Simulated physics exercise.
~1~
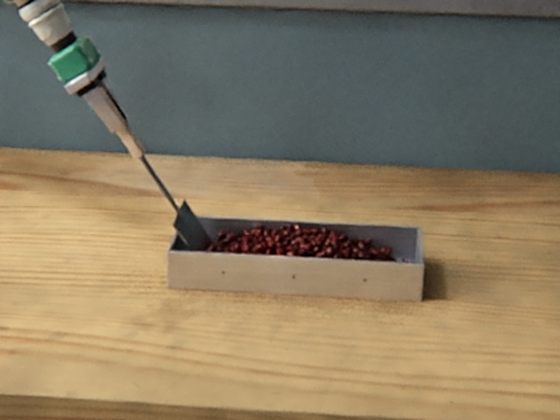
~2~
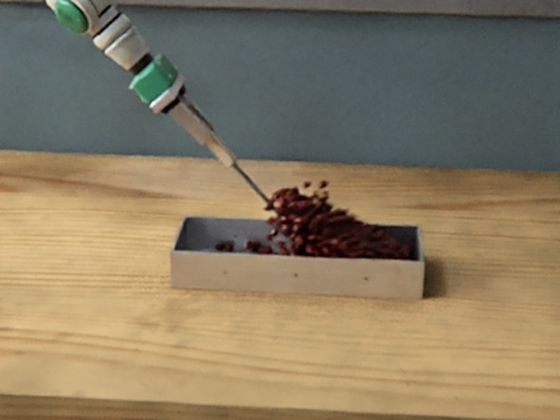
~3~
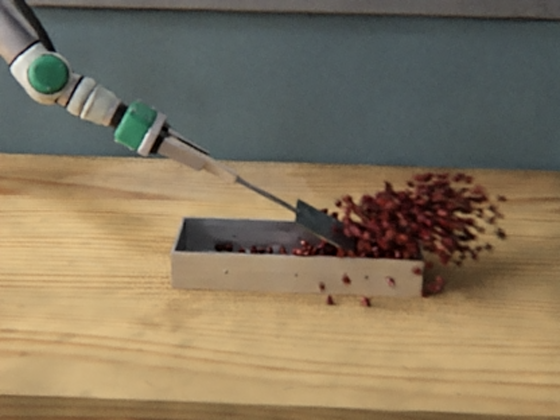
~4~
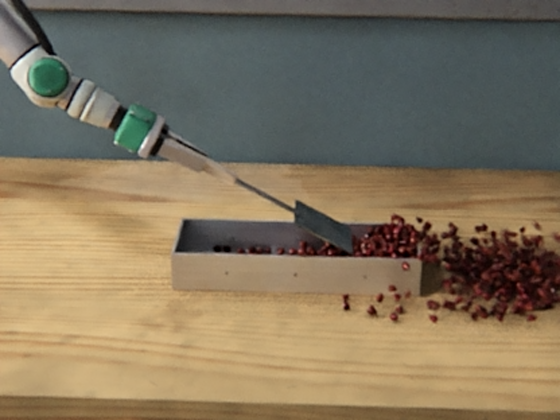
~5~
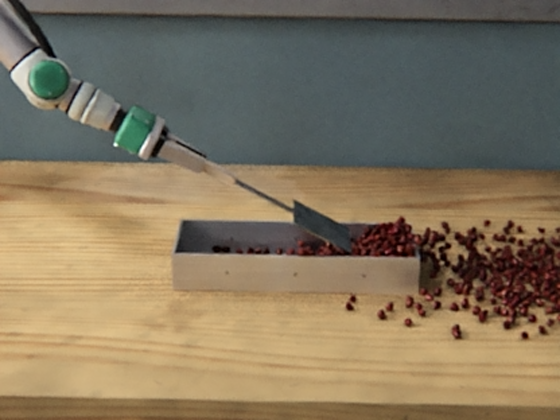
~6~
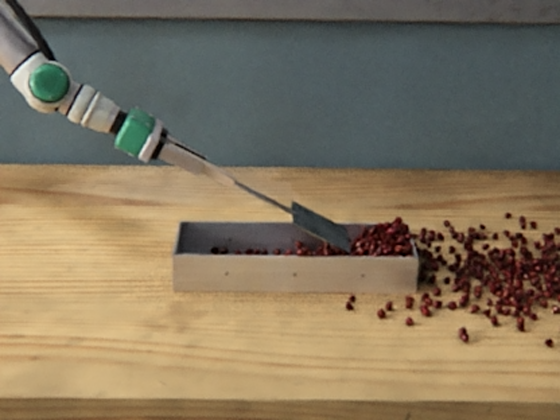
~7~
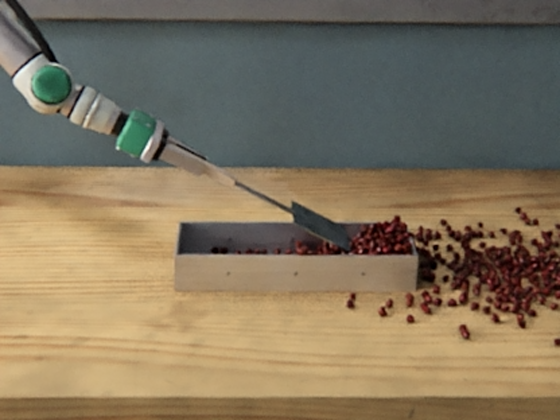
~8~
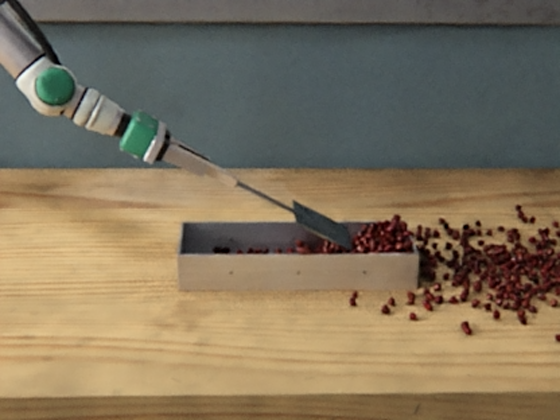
The footage shows a robotic arm sweeping a paddle rightward through dark red beans in a narrow gray trough, flinging many over the right end before the paddle stops. The beans scatter across the wooden table, while others remain heaped inside beside the still paddle.
